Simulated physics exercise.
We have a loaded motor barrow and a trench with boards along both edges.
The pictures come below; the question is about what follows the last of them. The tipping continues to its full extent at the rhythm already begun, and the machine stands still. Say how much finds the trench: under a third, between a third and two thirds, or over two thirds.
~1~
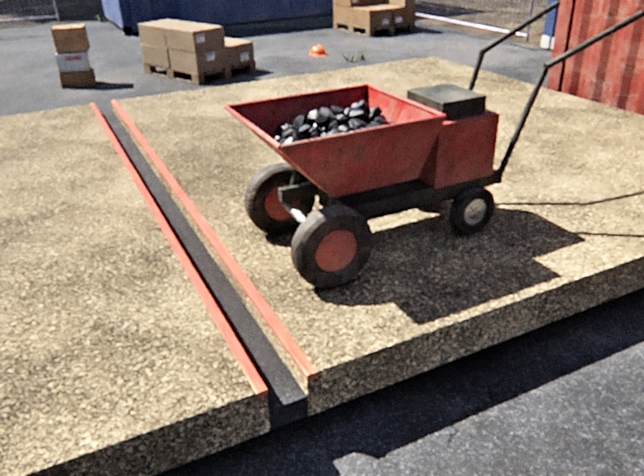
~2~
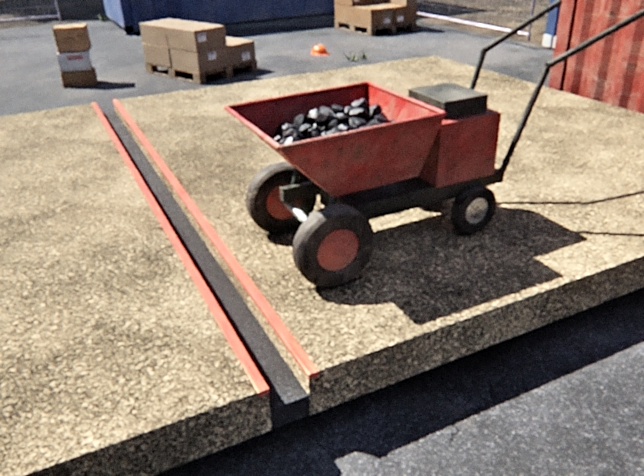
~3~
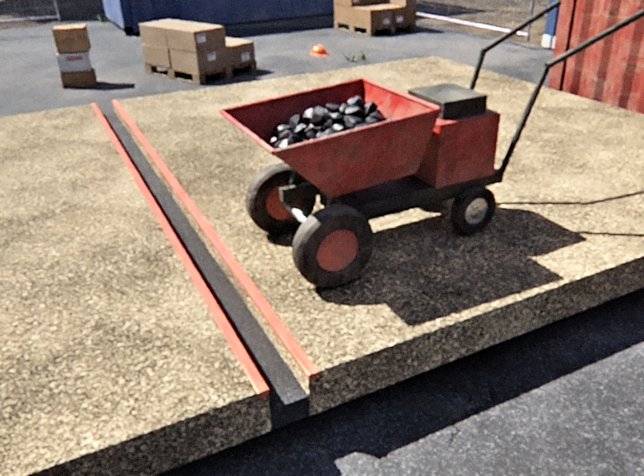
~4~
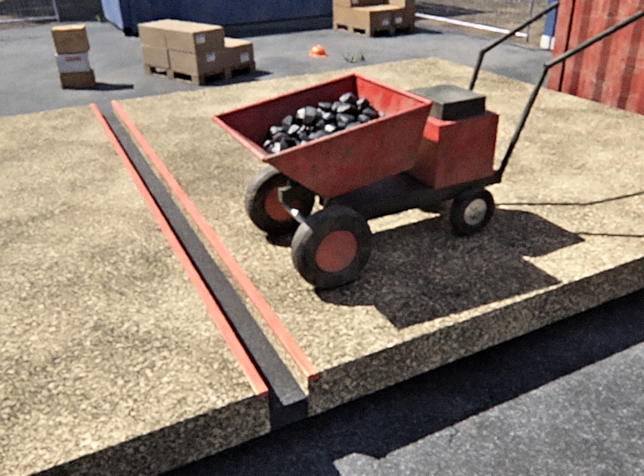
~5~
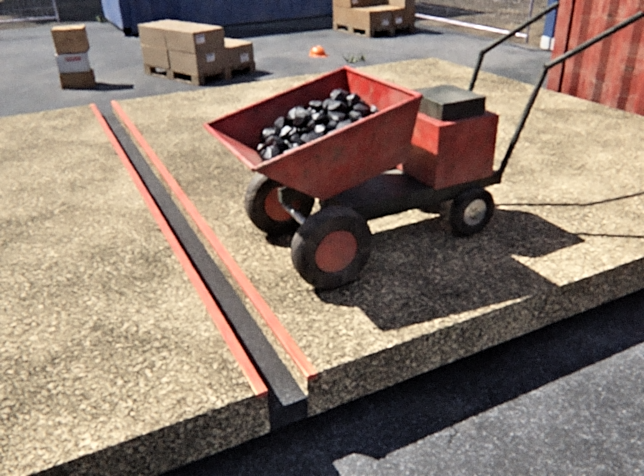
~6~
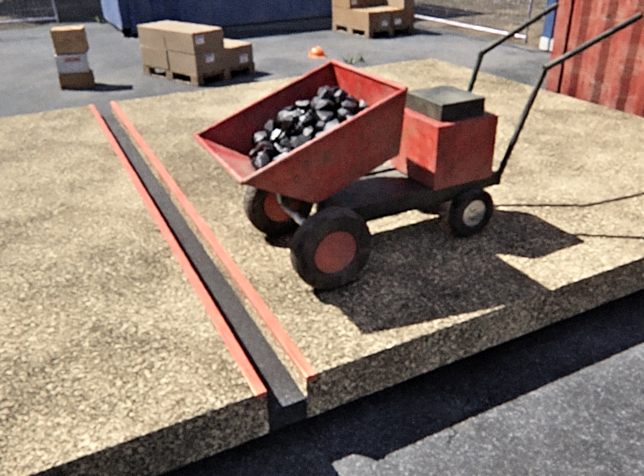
What ends in the trench is going to be under one-third of the load.
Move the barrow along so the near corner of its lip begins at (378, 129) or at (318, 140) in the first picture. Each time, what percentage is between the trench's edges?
The first gives close to 40 per cent and the second 40 per cent.
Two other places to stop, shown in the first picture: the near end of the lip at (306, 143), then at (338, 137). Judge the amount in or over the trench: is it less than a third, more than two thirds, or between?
Below one third; then one to two thirds.
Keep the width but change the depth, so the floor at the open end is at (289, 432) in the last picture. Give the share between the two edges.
The share comes to around 0 percent.
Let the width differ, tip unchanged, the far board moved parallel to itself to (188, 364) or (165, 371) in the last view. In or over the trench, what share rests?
50 % and 70 %, give or take.
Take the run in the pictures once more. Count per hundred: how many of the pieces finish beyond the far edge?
75 %.
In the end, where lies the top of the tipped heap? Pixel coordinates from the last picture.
Settled peak, approx. (155, 265).
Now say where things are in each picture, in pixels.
The first frame shows lip of the skip at (280, 148), level; top of the load at (343, 123), lumps of coal; first edge of the trench at (282, 332); far edge at (236, 347), the trench under half as wide as the skip, and about half as deep as wide.
The second frame shows lip of the skip at (280, 148), level; top of the load at (343, 122).
The third frame shows lip of the skip at (274, 153), tipped barely; top of the load at (338, 121).
The fourth frame shows lip of the skip at (265, 160), tipped a little; top of the load at (345, 122).
The fifth frame shows lip of the skip at (254, 170), tipped a little; top of the load at (337, 120).
The sixth frame shows lip of the skip at (243, 183), tipped clearly; top of the load at (326, 118); first edge of the trench at (281, 334); far edge at (235, 349).
Soon, skip tipped steeply; all in the skip.
A while on, skip tipped right over; most in the skip; a small part beyond it; a stray few falling.
Towards the end, skip tipped right over; about a quarter in the skip; most beyond it.
Finally, skip tipped right over; about a quarter in the skip; a stray few in or heaped over the trench; most beyond it.
